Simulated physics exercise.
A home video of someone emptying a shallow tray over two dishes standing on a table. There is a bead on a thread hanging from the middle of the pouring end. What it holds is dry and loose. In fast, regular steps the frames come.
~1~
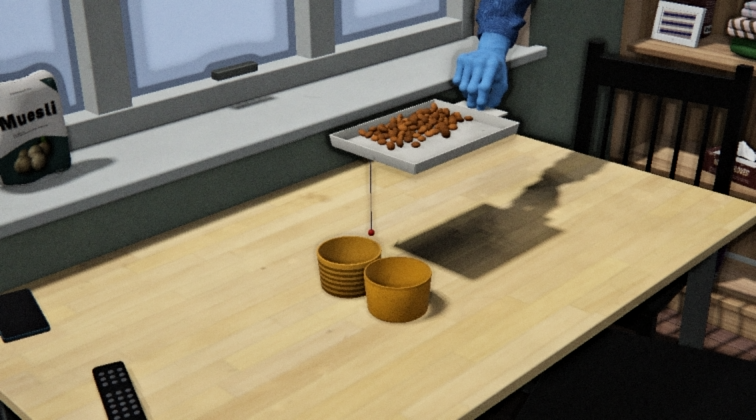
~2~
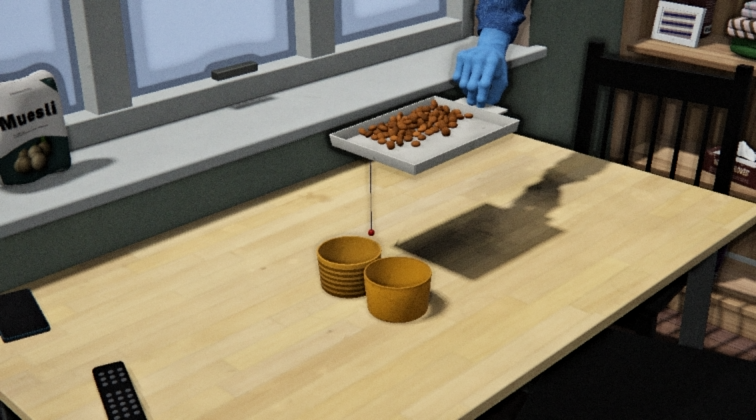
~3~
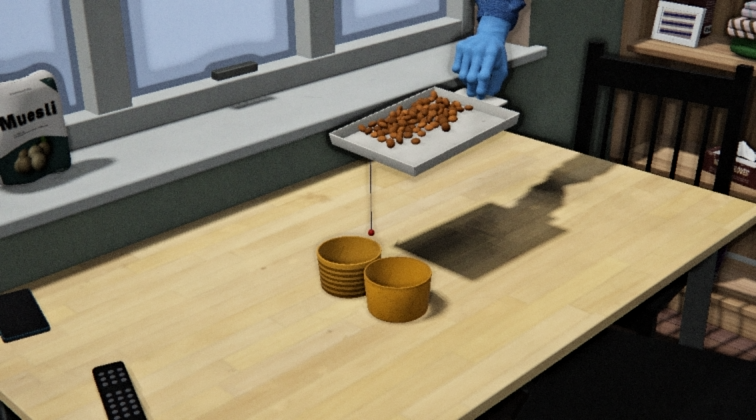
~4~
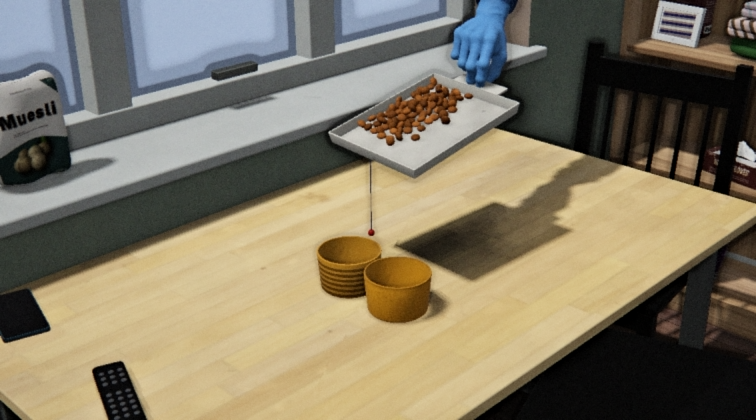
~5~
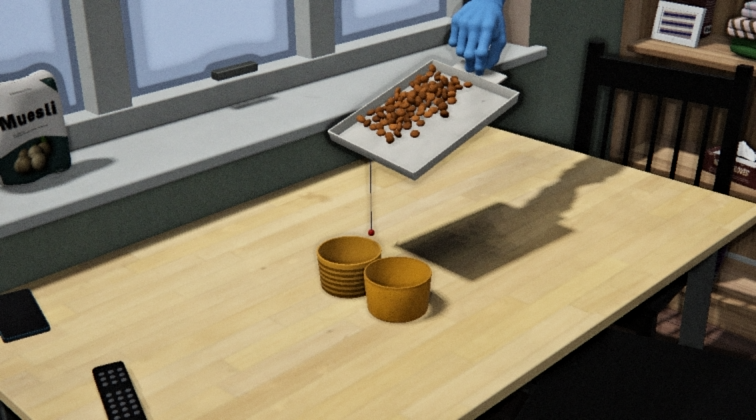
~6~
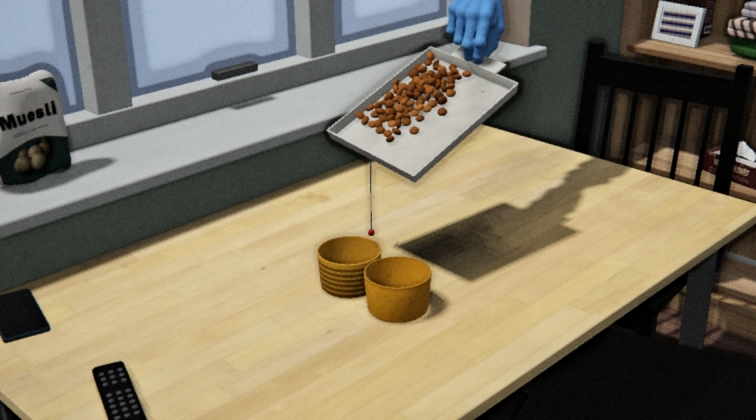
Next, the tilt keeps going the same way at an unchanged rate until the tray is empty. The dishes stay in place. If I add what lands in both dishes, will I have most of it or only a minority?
Most is saved.
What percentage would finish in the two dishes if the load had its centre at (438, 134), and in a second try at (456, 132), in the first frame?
It would be roughly 90 per cent for the first and roughly 80 per cent for the second.
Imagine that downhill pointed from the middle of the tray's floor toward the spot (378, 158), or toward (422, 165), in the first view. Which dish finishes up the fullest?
Tilt 1: Left-side dish. Tilt 2: Right-side dish.
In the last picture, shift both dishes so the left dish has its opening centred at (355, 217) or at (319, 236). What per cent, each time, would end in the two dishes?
Around 0 and around 40 per cent, in that order.
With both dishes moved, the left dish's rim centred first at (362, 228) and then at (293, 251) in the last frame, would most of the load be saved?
Well, the minor share the first time and the minor share the second time.
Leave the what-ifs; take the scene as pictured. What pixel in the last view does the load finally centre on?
The centre comes to rest near (394, 299).
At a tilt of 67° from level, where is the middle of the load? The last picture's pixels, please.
(393, 157).
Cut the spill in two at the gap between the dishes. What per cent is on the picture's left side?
It comes to near 60 percent of the spill.
Soon after the last picture, tray tipped steeply; most on the tray; a small part in the air.
A little later, tray tipped past a quarter turn; a small part on the tray; about half in the right dish; a small part in the left dish; a small part outside both; a small part in the air.
Later still, tray tipped past a quarter turn; about two thirds in the right dish; a small part in the left dish; about a quarter outside both.
At rest, tray tipped past a quarter turn; about two thirds in the right dish; a small part in the left dish; about a quarter outside both.
